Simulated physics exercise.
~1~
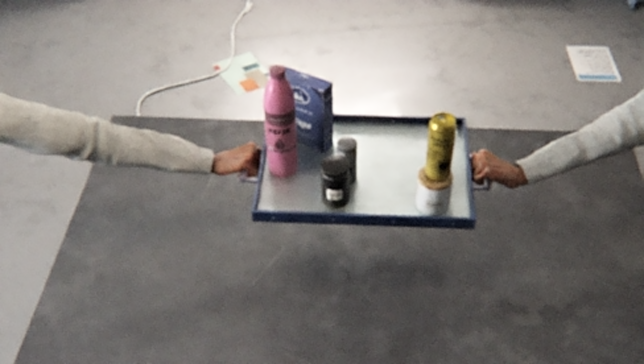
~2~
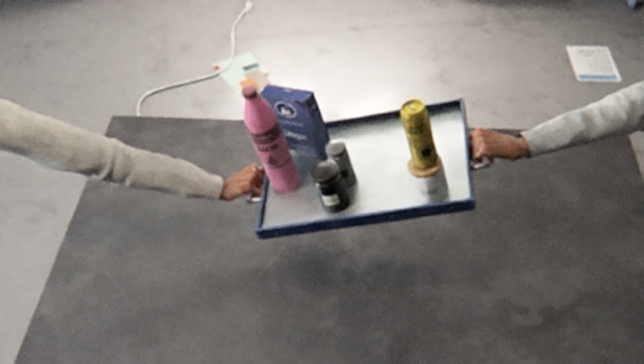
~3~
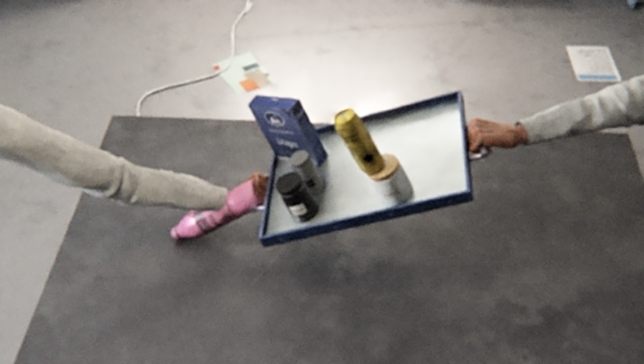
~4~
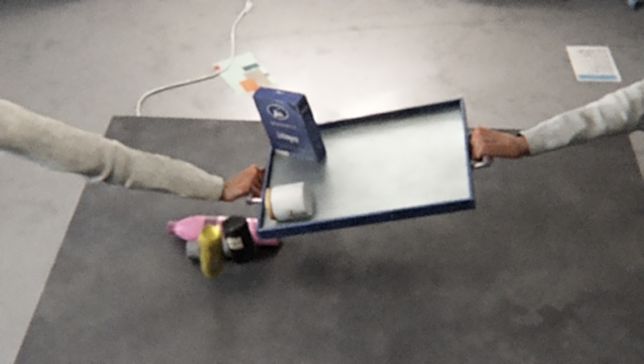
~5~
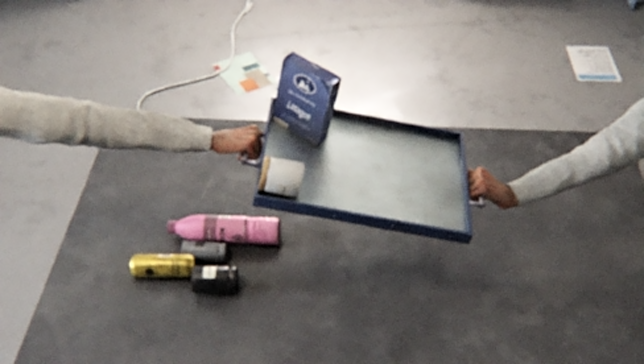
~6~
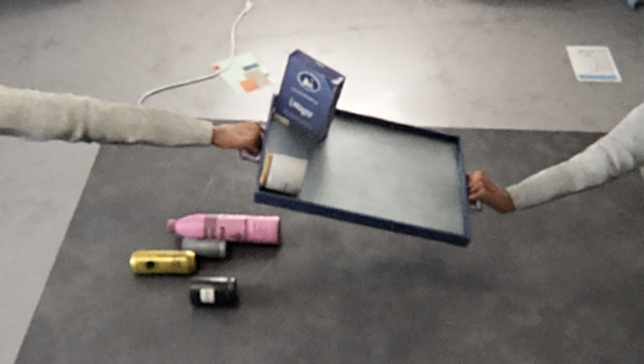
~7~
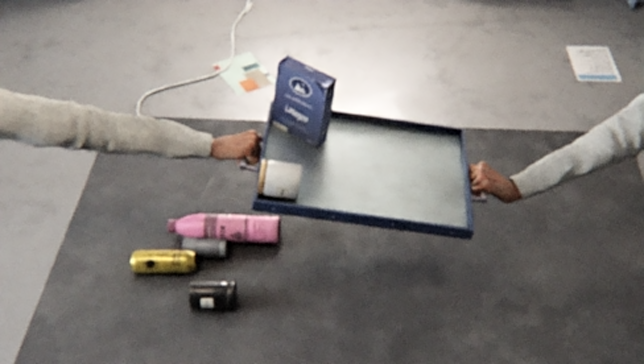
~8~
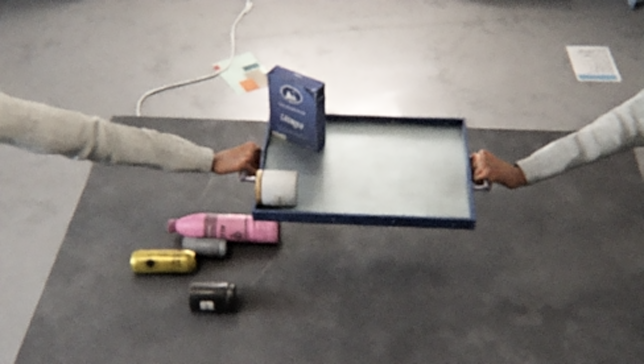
Two hands tilting a tray left, spilling a pink bottle, yellow can and two dark containers, then levelling it, blue packet still upright.
